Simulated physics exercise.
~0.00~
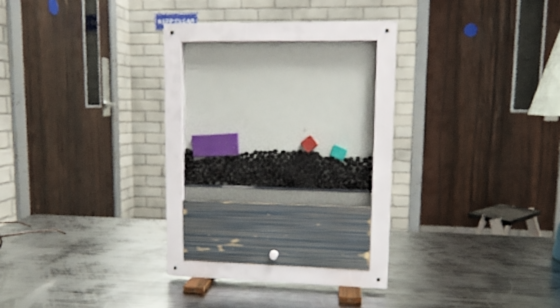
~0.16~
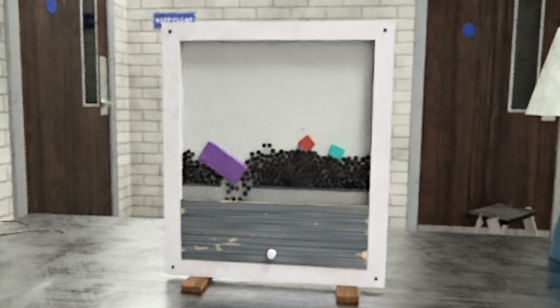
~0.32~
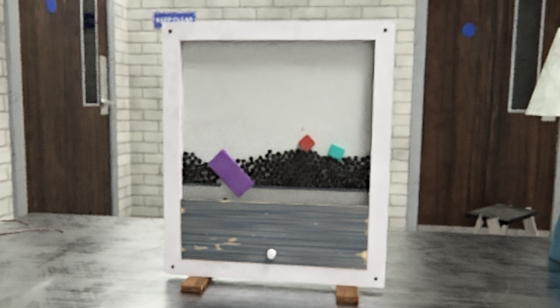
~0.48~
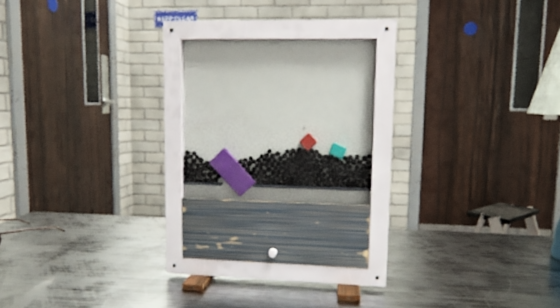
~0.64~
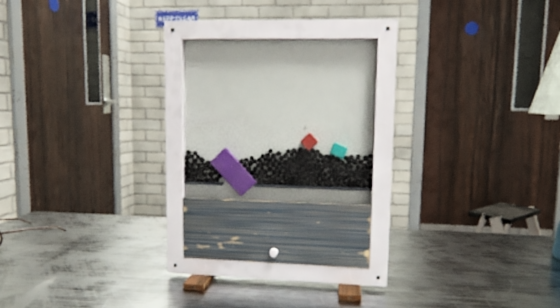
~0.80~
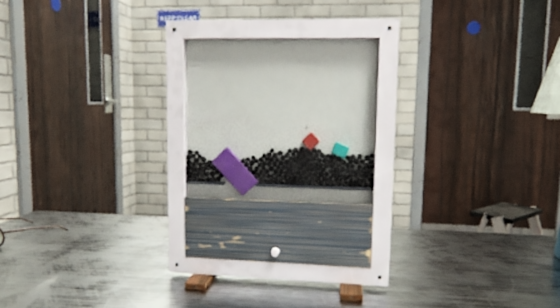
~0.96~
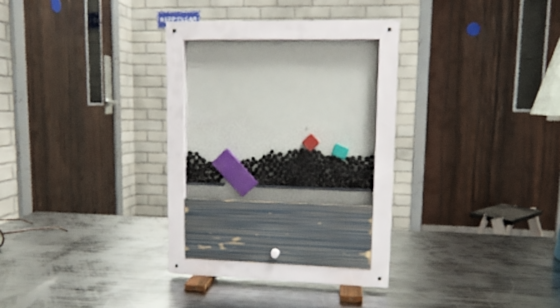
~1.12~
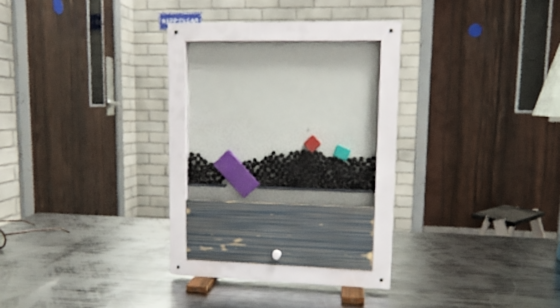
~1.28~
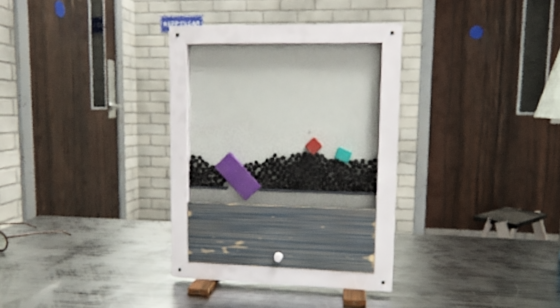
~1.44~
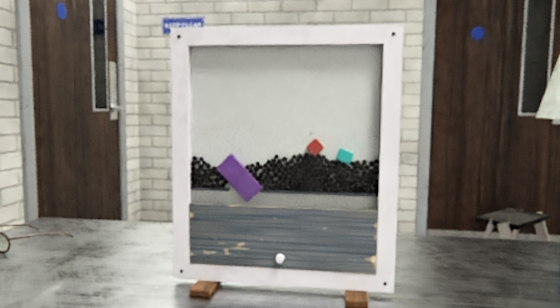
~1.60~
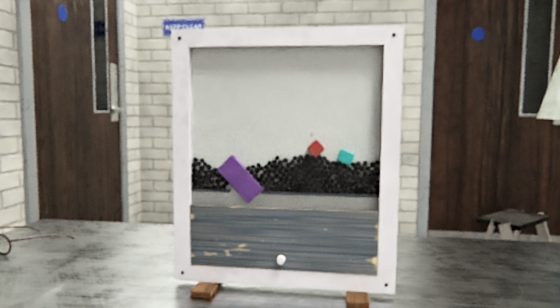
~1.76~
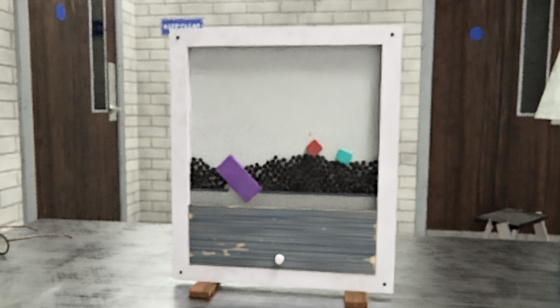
In a white-brick room, black beads spilling down inside a framed clear case, the purple block sinking and tilting, then everything staying still.
